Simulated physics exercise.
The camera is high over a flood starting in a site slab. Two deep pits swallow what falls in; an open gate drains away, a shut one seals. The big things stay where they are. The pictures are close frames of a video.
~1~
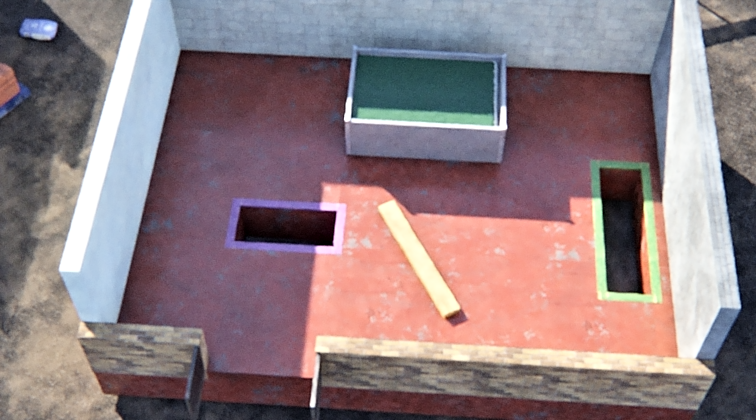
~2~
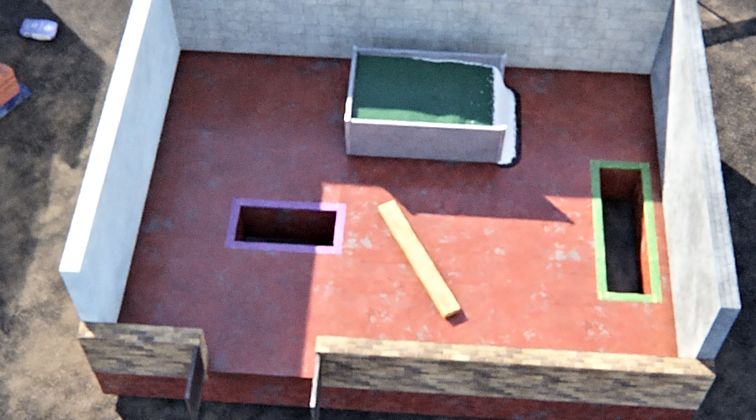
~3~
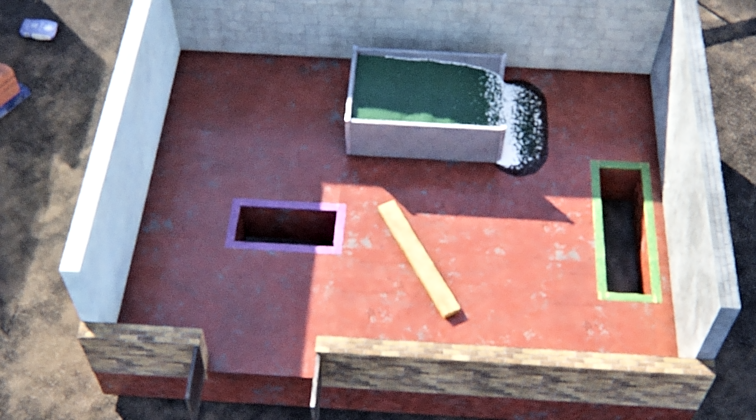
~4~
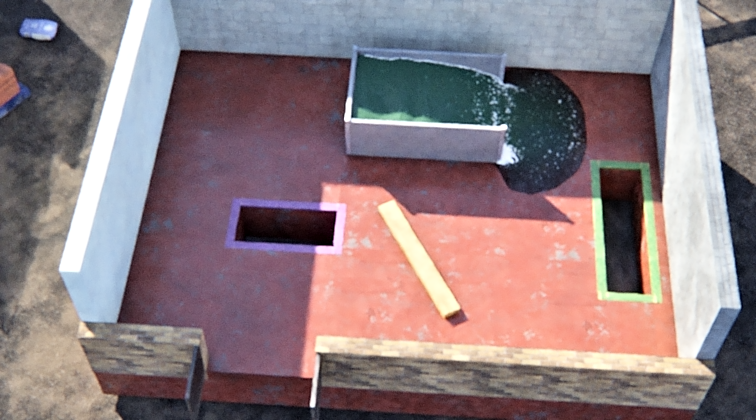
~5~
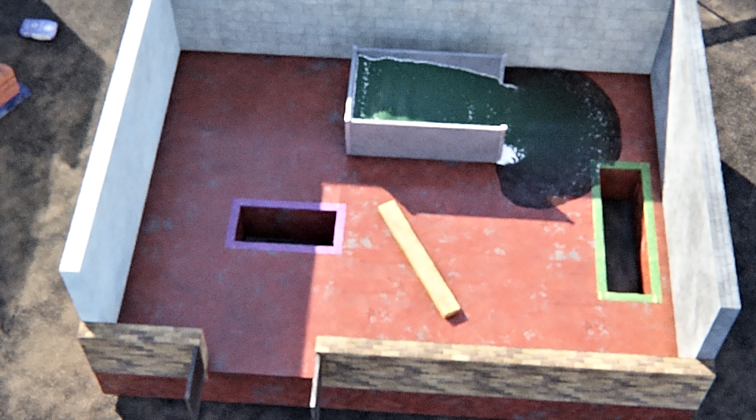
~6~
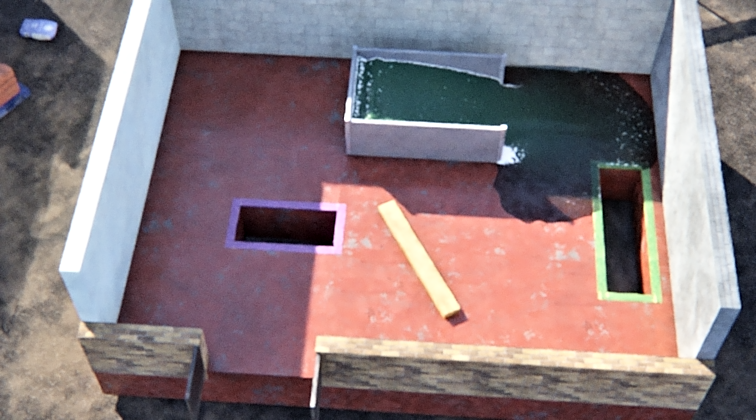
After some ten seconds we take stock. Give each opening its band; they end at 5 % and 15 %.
In the end: The gate takes under 5 %; the purple pit takes under 5 %; the green pit takes over 15 %.
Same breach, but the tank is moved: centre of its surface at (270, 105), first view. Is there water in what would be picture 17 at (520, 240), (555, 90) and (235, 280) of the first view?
One after the other: Awash, awash, not flooded.
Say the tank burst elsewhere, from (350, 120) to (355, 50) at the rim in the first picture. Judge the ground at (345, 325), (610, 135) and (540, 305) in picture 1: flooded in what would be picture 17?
In that order: Free of water, dry, not flooded.
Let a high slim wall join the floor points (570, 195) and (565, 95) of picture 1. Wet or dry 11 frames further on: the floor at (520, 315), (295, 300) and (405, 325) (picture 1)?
In turn: Covered, clear, dry.
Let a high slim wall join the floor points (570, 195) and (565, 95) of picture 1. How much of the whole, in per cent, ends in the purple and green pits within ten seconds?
Roughly, in per cent: Purple 4, green 35.
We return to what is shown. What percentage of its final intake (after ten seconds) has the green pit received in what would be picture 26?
Some 55 per cent.
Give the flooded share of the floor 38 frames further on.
I make it 40 per cent.
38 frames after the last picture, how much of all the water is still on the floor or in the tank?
Roughly 48 per cent.
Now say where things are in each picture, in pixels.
The first frame shows still water in the open tank at (427, 91).
In the second frame, the front is at (502, 165), out from the gap at (498, 115).
In the third frame, water pours out at (498, 116) and has run to (521, 172).
In the fourth frame, the front is at (569, 172), out from the gap at (498, 118).
In the fifth frame, the front is at (615, 150), out from the gap at (498, 118).
In the sixth frame, the front is at (653, 149), out from the gap at (498, 118).
A moment on, water covers 15 % of the floor; the gate 0 %, the purple pit 0 %, the green pit 5 %.
Next, water covers 20 % of the floor; the gate 0 %, the purple pit 0 %, the green pit 15 %.
Then, water covers 20 % of the floor; the gate 0 %, the purple pit 0 %, the green pit 35 %.
Later, water covers 40 % of the floor; the gate 0 %, the purple pit 0 %, the green pit 52 %.
In the end, water covers 55 % of the floor; the gate 0 %, the purple pit 0 %, the green pit 63 %.
